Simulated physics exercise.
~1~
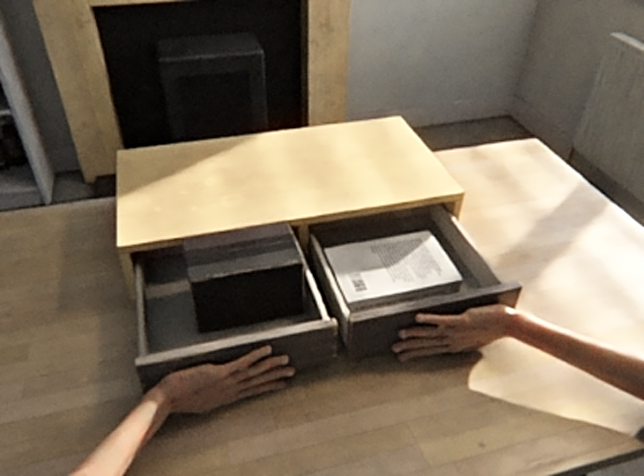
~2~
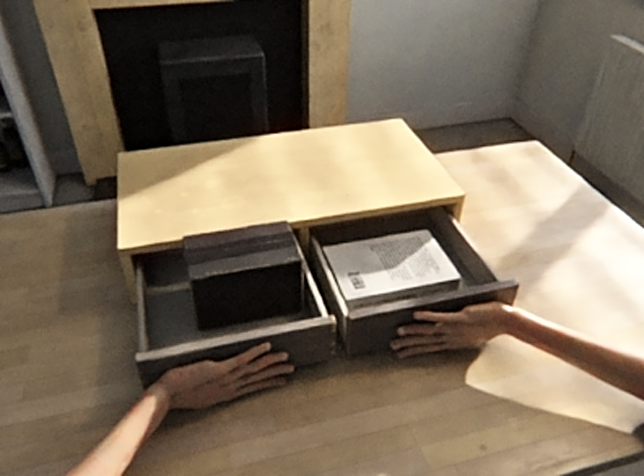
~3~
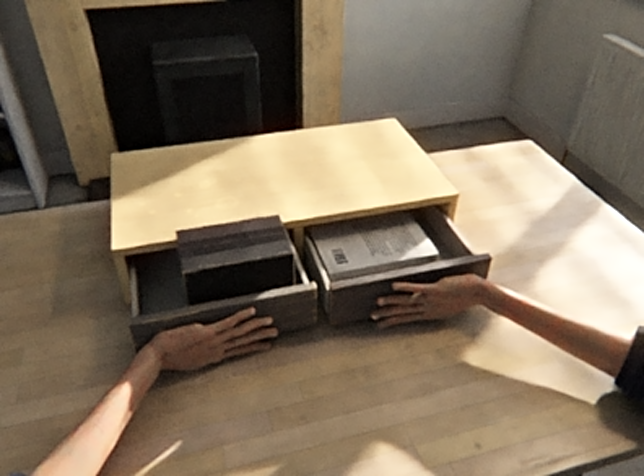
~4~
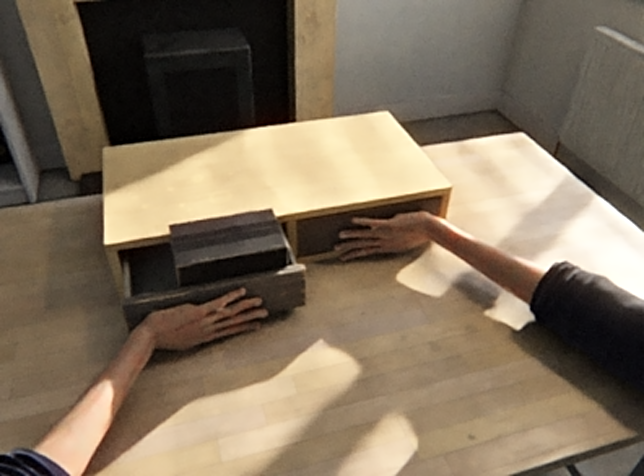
Two hands push both drawers inward; the right one closes, the left stays ajar.
